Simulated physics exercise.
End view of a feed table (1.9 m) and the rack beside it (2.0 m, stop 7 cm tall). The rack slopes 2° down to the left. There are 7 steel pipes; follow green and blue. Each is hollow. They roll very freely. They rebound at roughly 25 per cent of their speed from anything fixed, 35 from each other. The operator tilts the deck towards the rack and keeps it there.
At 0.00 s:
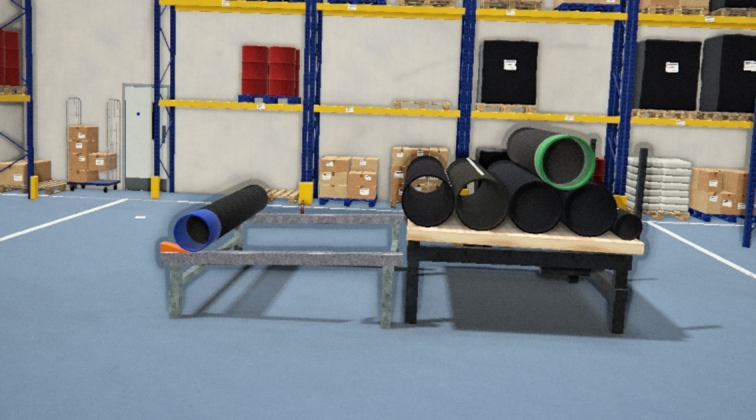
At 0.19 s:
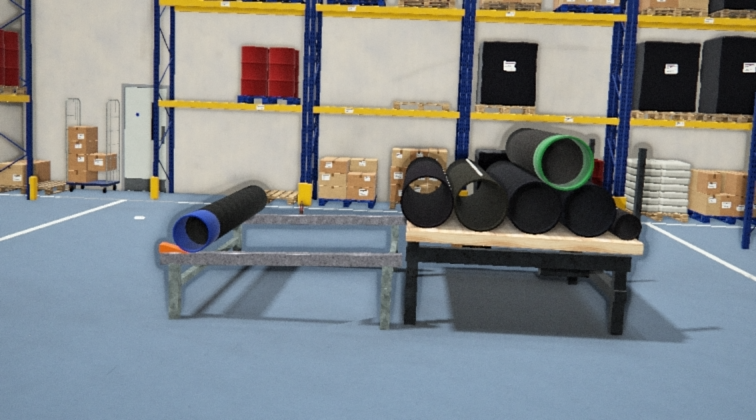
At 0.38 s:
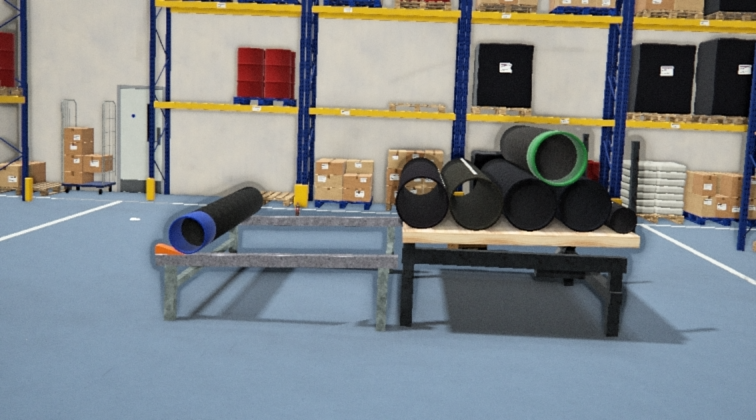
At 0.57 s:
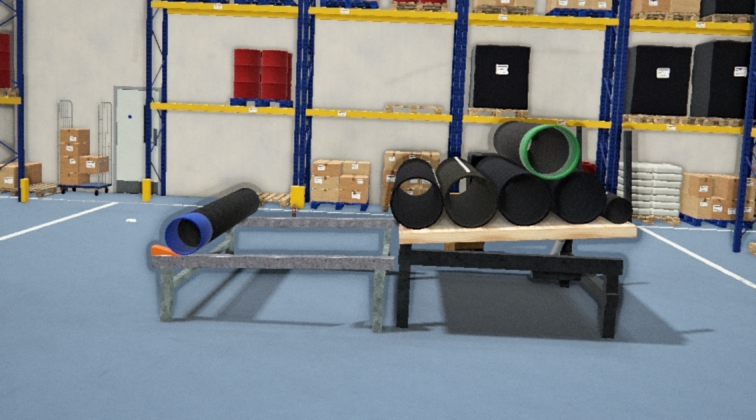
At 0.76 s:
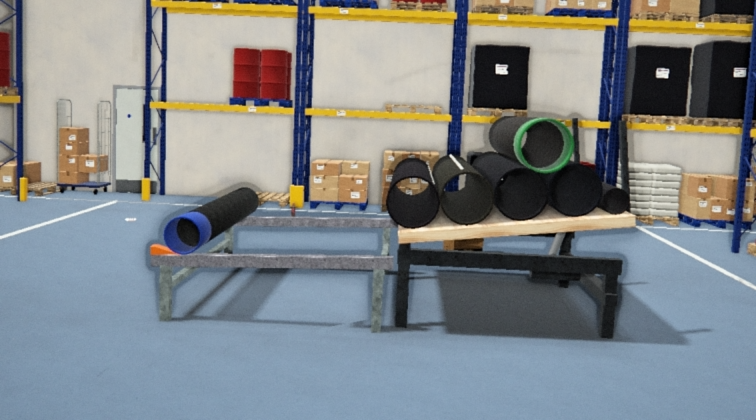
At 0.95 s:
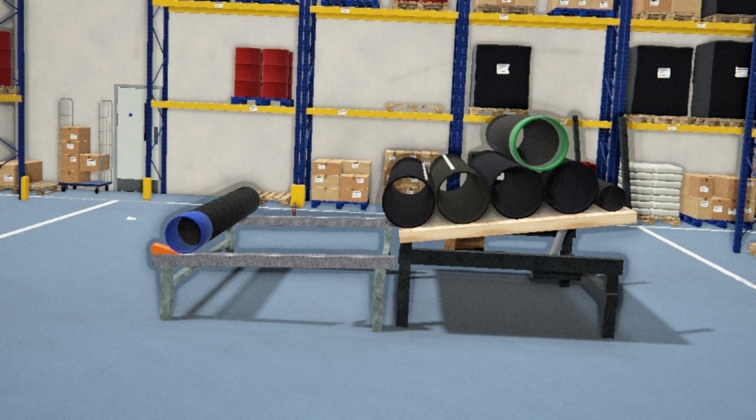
The clip shows dark pipes, one with a green rim, stacked on a wooden deck beside a metal rack holding a blue-rimmed pipe; the deck gradually tilts down to the left, and the stacked pipes shift slightly left.
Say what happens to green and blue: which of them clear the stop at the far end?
Green is held back. Blue clears the end stop.
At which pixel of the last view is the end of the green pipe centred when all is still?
At about (210, 183).
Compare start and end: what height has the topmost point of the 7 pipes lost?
Roughly 25 cm.
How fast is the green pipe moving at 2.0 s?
Near 0.9 m/s.
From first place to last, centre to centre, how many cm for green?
Moved: Green 290.
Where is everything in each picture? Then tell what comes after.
Green at (568, 163), blue at (192, 233); deck tilted 1° back; stop top at (162, 245), in the first picture.
Green at (566, 163), blue at (191, 234); deck tilted 1° back, in the second picture.
Green at (560, 159), blue at (187, 236); deck tilted 1° to the rack, in the third picture.
Green at (552, 152), blue at (183, 237); deck tilted 4° to the rack, in the fourth picture.
Green at (546, 146), blue at (182, 236); deck tilted 7° to the rack, in the fifth picture.
Green at (541, 144), blue at (183, 235); deck tilted 8° to the rack, in the sixth picture.
After 2.0 s, green is up on others, 55 cm from the hinge, rolling left; blue is on the rack, 30 cm from the rack's far end; 0 lost over the end.
After 3.4 s, green is up on others, 80 cm from the rack's far end, rolling left; blue is over the stop and falling; 1 lost over the end.
At rest (9.6 s), green is up on others, 50 cm from the rack's far end; blue is beyond the stop, on the ground; 2 lost over the end.
